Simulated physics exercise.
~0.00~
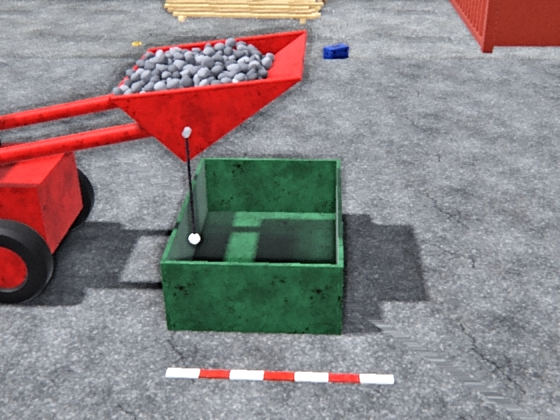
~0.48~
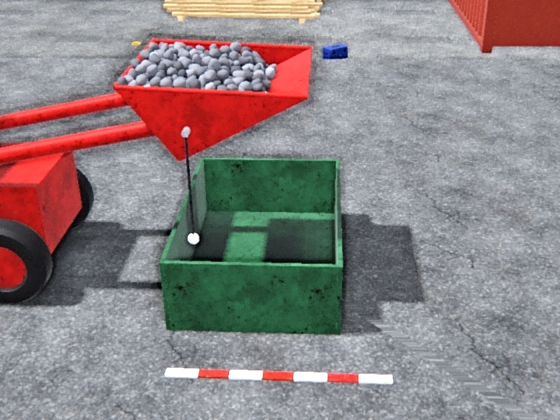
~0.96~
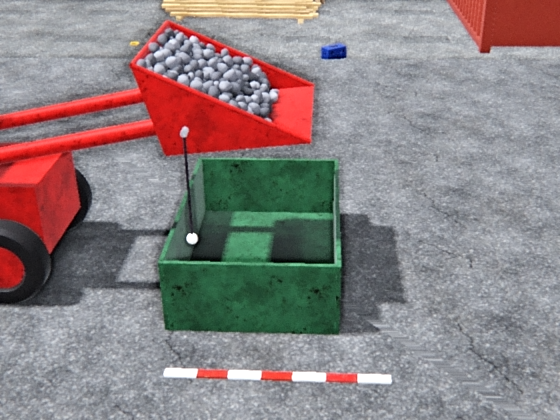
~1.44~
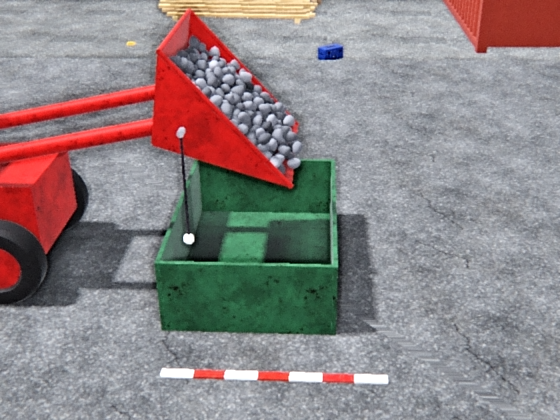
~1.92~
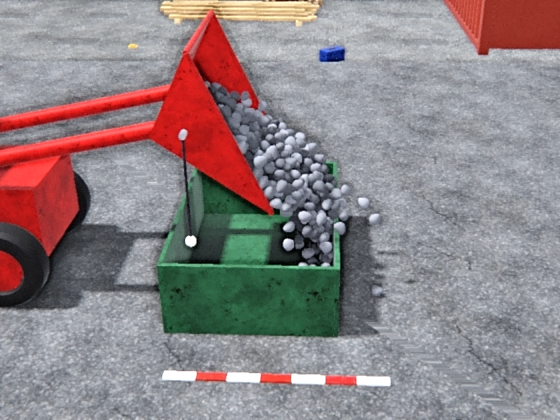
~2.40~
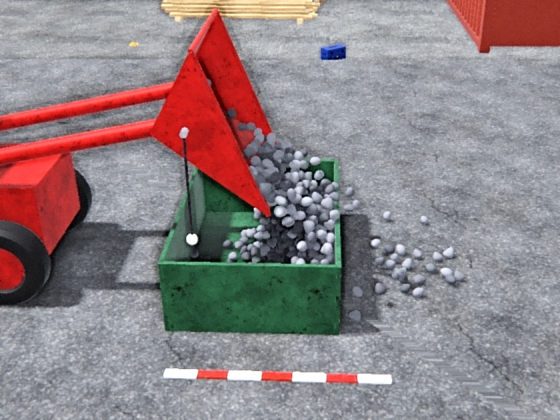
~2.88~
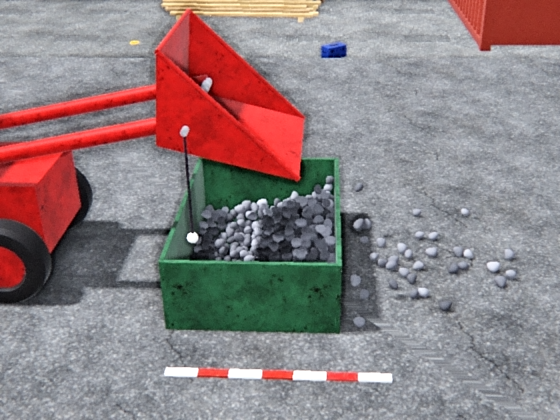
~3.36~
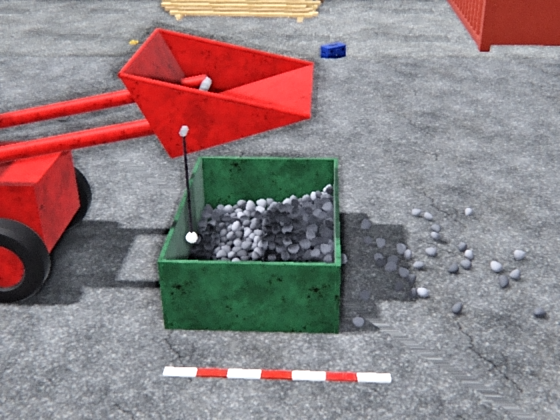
Red loader bucket tipping grey stones into a green bin, a few scattering on the asphalt, then tilting back nearly empty.
